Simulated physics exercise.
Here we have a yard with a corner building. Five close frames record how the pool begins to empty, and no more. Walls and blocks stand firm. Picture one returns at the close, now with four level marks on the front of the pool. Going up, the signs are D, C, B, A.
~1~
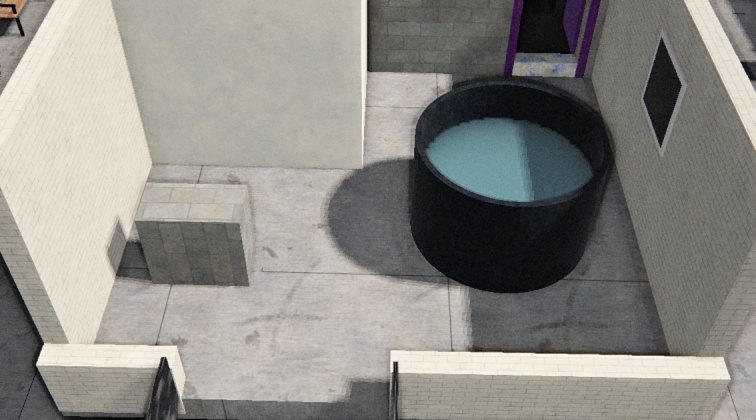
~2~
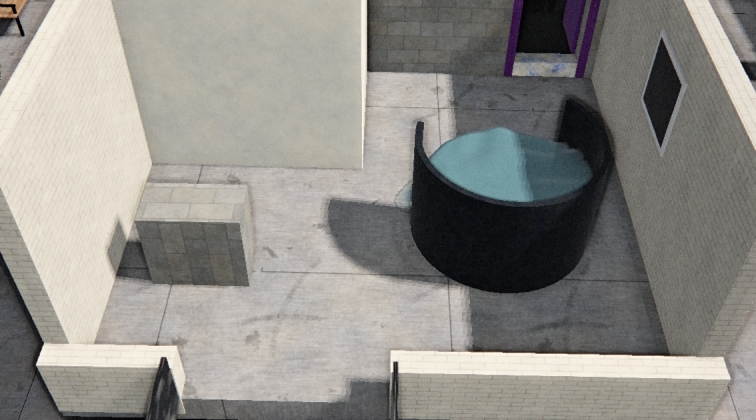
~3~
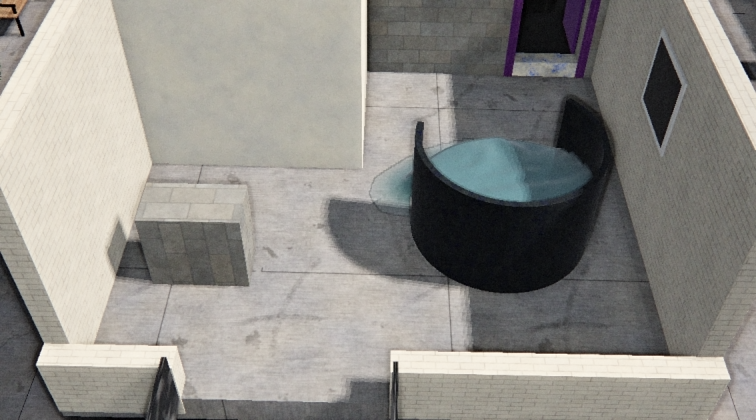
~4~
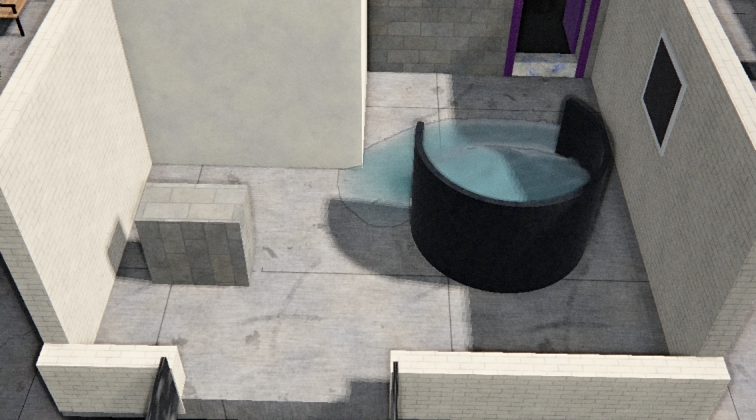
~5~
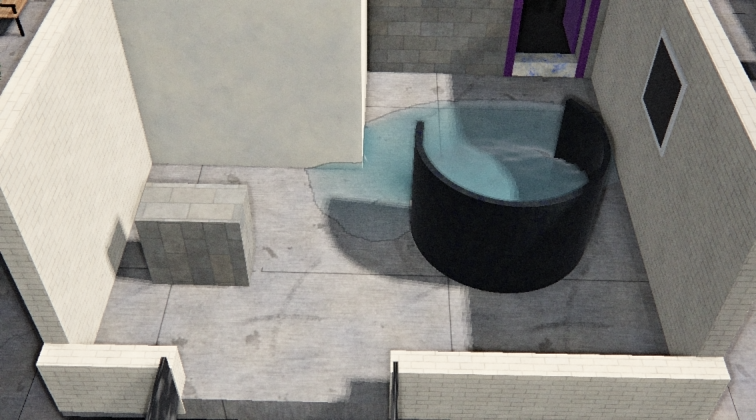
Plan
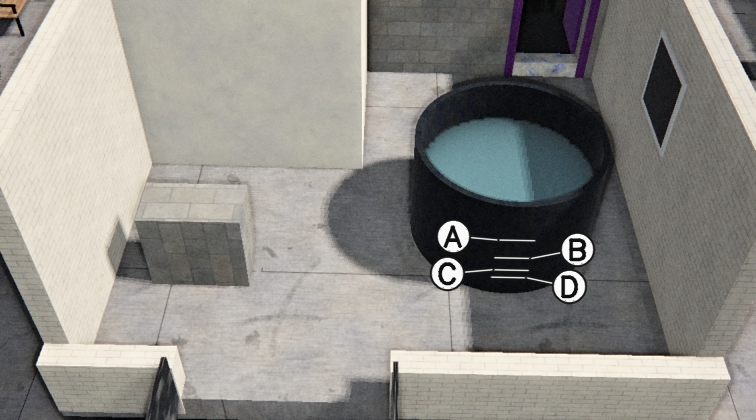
The clip shows a walled yard with a round black pool whose back section disappears, leaving the front wall standing as blue water slumps and spreads across the paving behind it and leftward past the pale wall's corner.
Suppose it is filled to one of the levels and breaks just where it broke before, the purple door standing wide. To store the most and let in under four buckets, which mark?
B will do.
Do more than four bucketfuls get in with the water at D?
No, that is safe.
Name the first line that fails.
The answer is A.
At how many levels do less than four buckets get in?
Three of them.
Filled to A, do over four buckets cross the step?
Yes, it does.
In white, A at (516, 240); B at (512, 258); C at (510, 270); D at (509, 277); from the bottom up D, C, B, A.
If A is chosen, about 12 bucketfuls get in.
If B is chosen, a bucket or two gets in.
If C is chosen, nothing gets over.
If D is chosen, nothing gets over.
